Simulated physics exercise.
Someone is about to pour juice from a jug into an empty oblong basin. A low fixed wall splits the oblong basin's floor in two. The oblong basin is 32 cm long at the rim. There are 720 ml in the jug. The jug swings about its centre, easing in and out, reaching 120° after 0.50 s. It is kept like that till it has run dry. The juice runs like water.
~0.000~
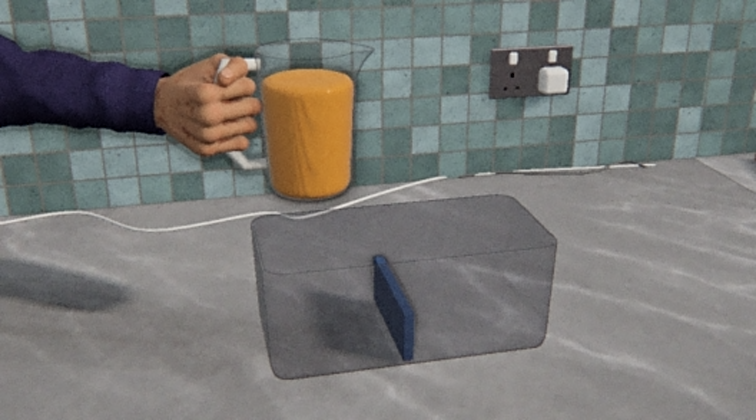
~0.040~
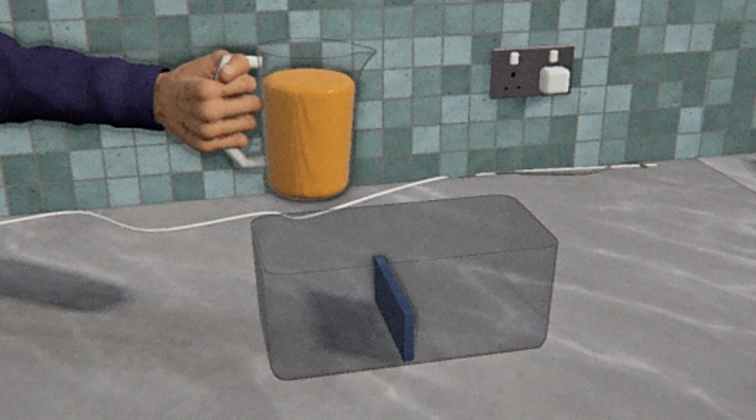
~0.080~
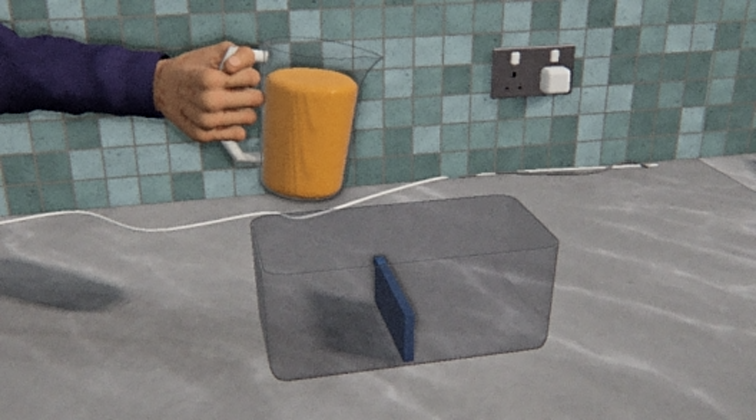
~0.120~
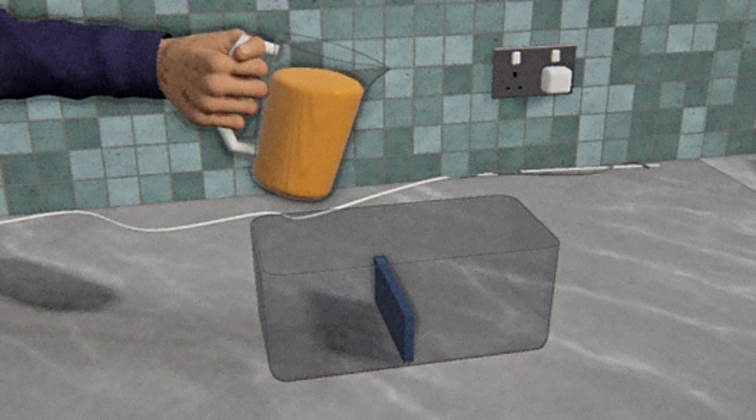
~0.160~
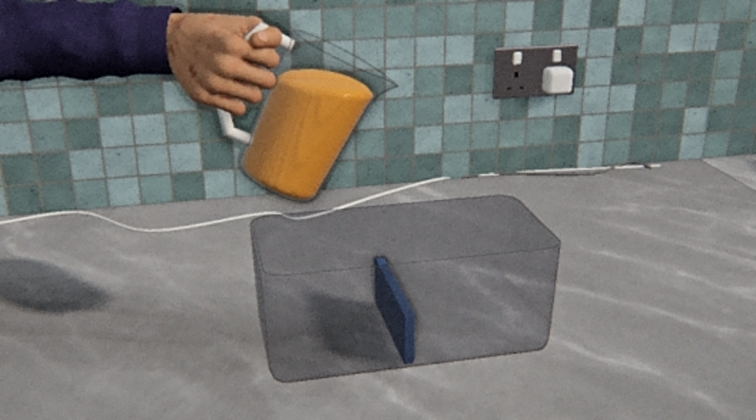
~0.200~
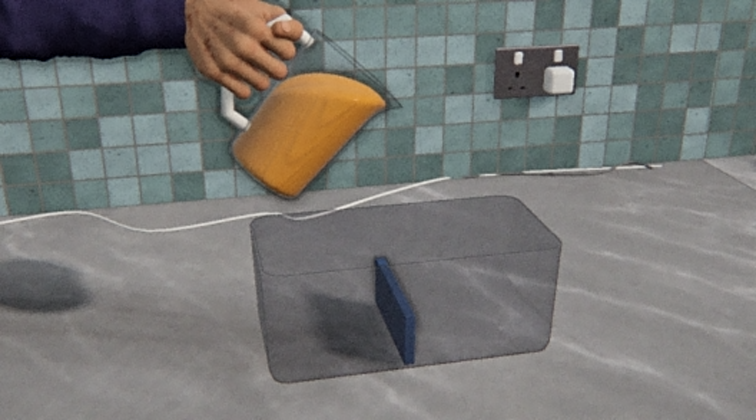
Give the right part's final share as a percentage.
The far part has some 85 per cent.
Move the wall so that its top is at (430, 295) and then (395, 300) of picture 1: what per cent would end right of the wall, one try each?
In turn about 30 and 85 per cent.
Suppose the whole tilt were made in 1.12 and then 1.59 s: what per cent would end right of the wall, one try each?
First 95, then 95 per cent.
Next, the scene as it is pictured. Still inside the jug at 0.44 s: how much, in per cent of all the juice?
Near 52 in a hundred.
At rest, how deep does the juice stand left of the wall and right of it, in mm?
Some 4 mm on the left and 26 mm on the right.
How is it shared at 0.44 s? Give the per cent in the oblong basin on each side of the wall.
Some 0 per cent left and 24 right.
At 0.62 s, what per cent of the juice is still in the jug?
Some 9 per cent.
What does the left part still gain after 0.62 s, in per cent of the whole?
Some 1 per cent.
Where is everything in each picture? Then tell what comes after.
The first frame shows tilt 0°; pouring edge (374, 48); surface from (260, 82) to (351, 76); the oblong basin's rim runs from (257, 247) to (534, 220); the wall's top is at (393, 285).
The second frame shows tilt 2°; pouring edge (376, 49); surface from (261, 80) to (352, 77).
The third frame shows tilt 7°; pouring edge (382, 55); surface from (264, 77) to (356, 79).
The fourth frame shows tilt 16°; pouring edge (391, 67); surface from (269, 85) to (362, 81).
The fifth frame shows tilt 28°; pouring edge (399, 84); surface from (264, 108) to (372, 86).
The sixth frame shows tilt 41°; pouring edge (403, 105); surface from (251, 115) to (383, 92).
By 0.44 s the tilt is 116° and 52 per cent is still to pour, 0 is left of the wall and 25 right of it.
By 0.62 s the tilt is 120° and 9 per cent is still to pour, 9 is left of the wall and 67 right of it.
By 0.80 s the tilt is 120° and 0 per cent is still to pour, 10 is left of the wall and 85 right of it.
By 1.00 s the tilt is 120° and 0 per cent is still to pour, 11 is left of the wall and 85 right of it.
At rest 11 per cent lies left of the wall, 85 right of it and 4 outside.
